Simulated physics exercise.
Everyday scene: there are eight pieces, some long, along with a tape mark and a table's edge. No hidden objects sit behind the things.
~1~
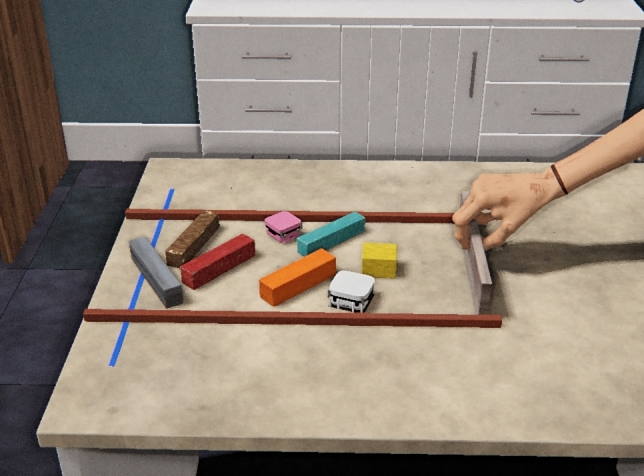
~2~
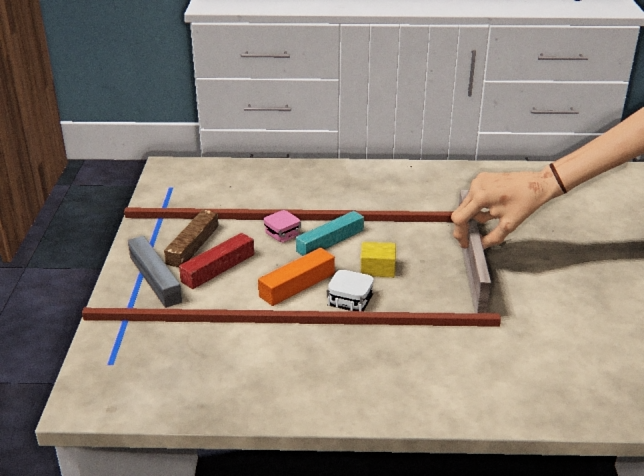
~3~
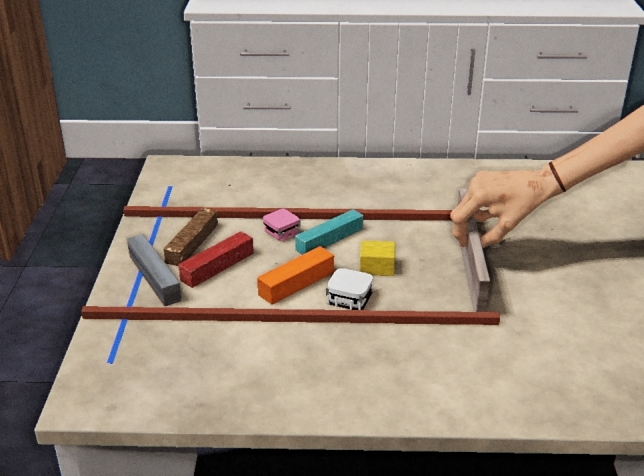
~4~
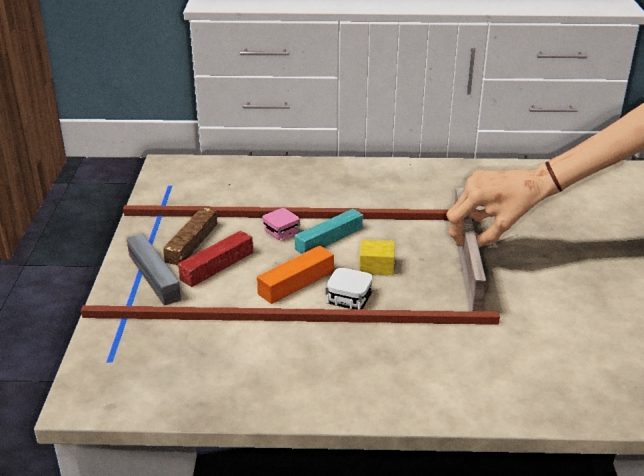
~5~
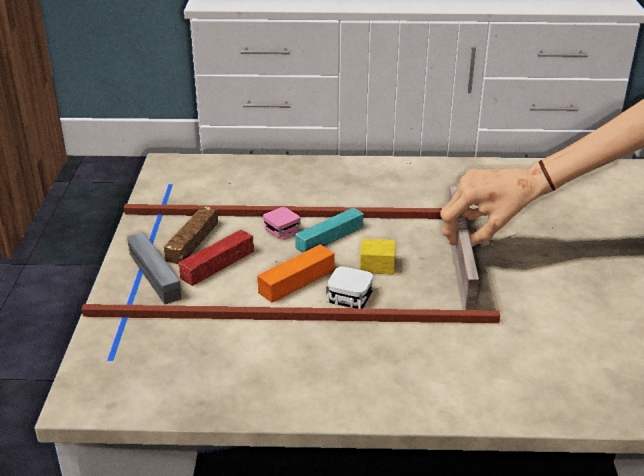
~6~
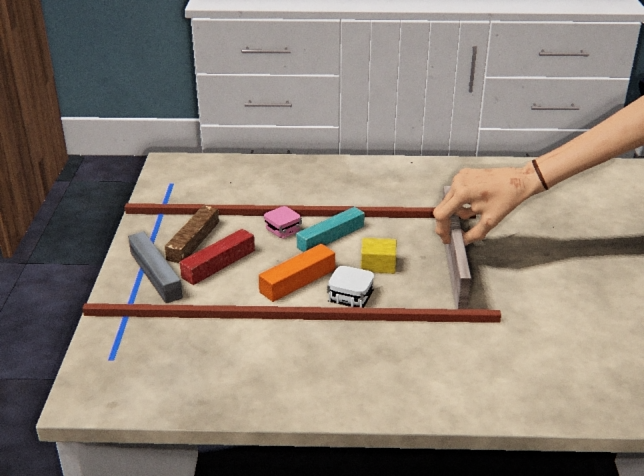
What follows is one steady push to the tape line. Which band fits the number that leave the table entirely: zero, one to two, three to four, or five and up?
After the push, three or four are missing from the table.
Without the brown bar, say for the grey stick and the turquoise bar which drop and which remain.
Grey stick down, turquoise bar still up.
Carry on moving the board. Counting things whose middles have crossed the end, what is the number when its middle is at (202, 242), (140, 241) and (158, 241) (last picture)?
0, 5 and 3.
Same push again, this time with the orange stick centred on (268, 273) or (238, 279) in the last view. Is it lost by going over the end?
From the two starts it leaves the top; it leaves the top.
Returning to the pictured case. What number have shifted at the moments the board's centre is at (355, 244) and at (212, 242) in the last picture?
At the first spot the count is 4, and at the second it is 8.
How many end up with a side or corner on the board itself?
It ends up touching 3.
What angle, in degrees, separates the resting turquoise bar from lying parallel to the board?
About 30 degrees.
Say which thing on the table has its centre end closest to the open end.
The pink case is it.
A little later, none off yet; grey stick at rest near (155, 266); brown bar at rest near (193, 234); red bar at rest near (218, 256).
Next, none off yet; grey stick at rest near (155, 266); brown bar at rest near (193, 234); red bar shifted a little near (205, 252).
Later still, none off yet; grey stick shifted a little near (95, 271); brown bar shifted about its own width near (119, 231); red bar shifted about its own width near (127, 249).
When it is over, the number that fall off is three or four; down, orange stick, red bar, brown bar and grey stick.
